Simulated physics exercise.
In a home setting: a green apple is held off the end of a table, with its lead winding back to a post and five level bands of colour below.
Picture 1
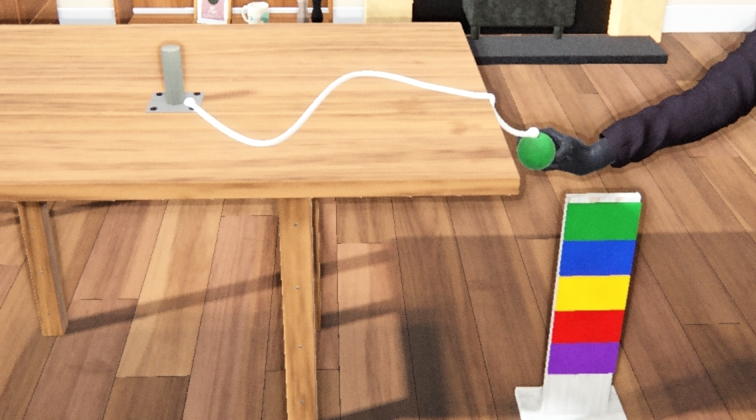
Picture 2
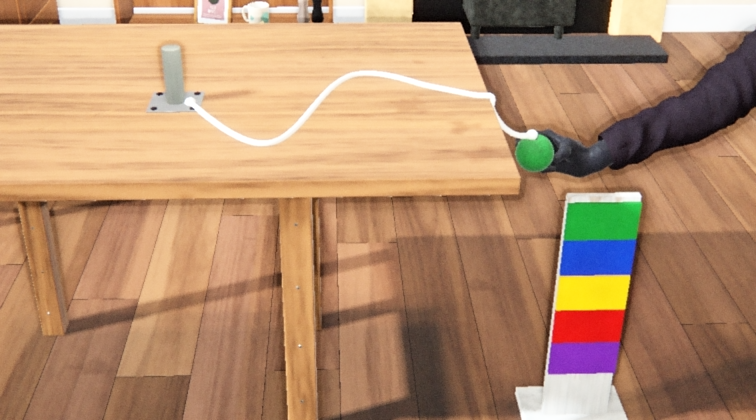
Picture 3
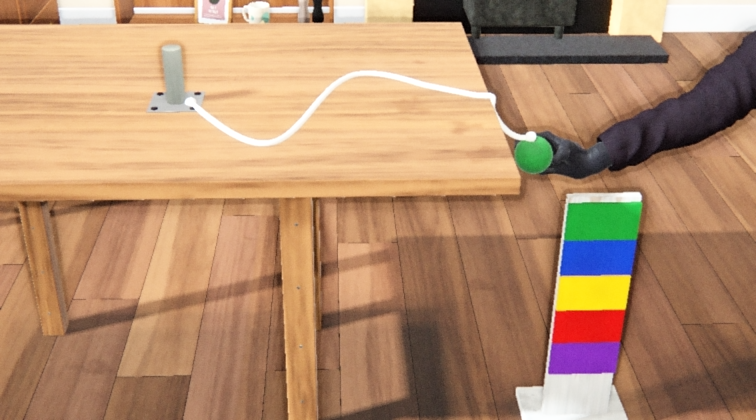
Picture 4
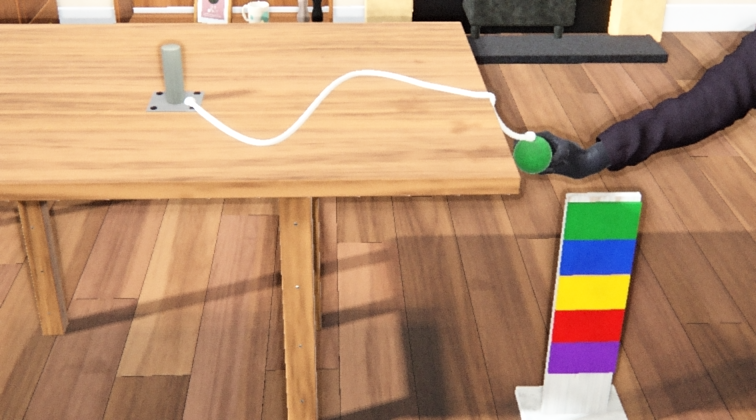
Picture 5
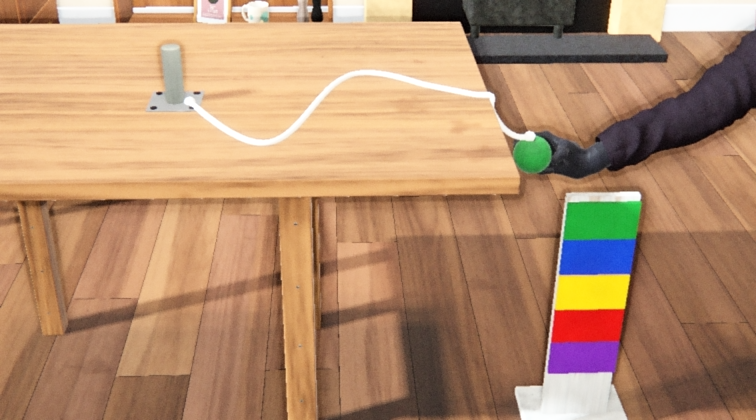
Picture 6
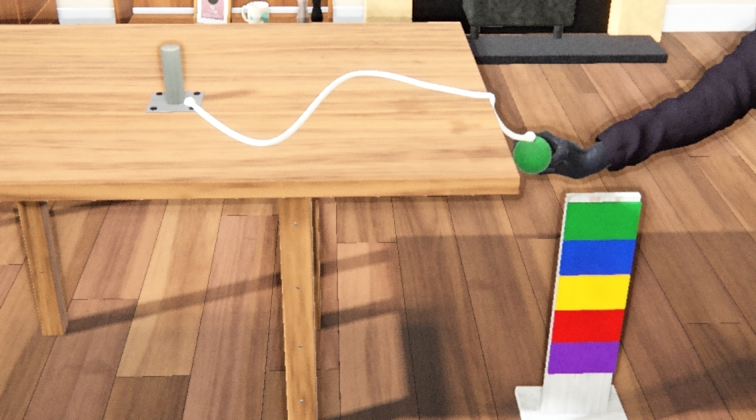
In a home with a wooden floor, a light wooden table is seen from slightly above by a still camera. A white cord curves across the tabletop from a grey post at left to a round green apple, gripped by a dark hand past the right edge, above a white stand banded green, blue, yellow, red and purple. The hand and apple shift very slightly left, and little else moves.
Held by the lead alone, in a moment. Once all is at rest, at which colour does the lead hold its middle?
At red.
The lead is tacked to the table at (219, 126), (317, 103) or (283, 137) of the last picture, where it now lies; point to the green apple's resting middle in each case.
The pixel places are (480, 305), (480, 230) and (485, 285), one per try.
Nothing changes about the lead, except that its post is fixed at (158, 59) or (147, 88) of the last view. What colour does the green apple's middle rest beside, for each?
Try one - yellow; try two - yellow.
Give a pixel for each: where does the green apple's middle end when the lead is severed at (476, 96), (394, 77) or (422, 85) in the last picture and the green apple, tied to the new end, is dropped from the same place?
In order, it ends up near (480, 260), (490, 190) and (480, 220).
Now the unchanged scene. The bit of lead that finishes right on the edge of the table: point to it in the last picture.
Close to (340, 81).
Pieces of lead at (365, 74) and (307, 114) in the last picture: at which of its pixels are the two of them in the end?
In that view they reach (493, 147) and (403, 106).
Early on, apple near (507, 304); level with yellow.
Midway, apple near (460, 340); level with red.
Near the end, apple near (486, 334); level with red.
Finally, apple near (477, 338); level with red. At red.
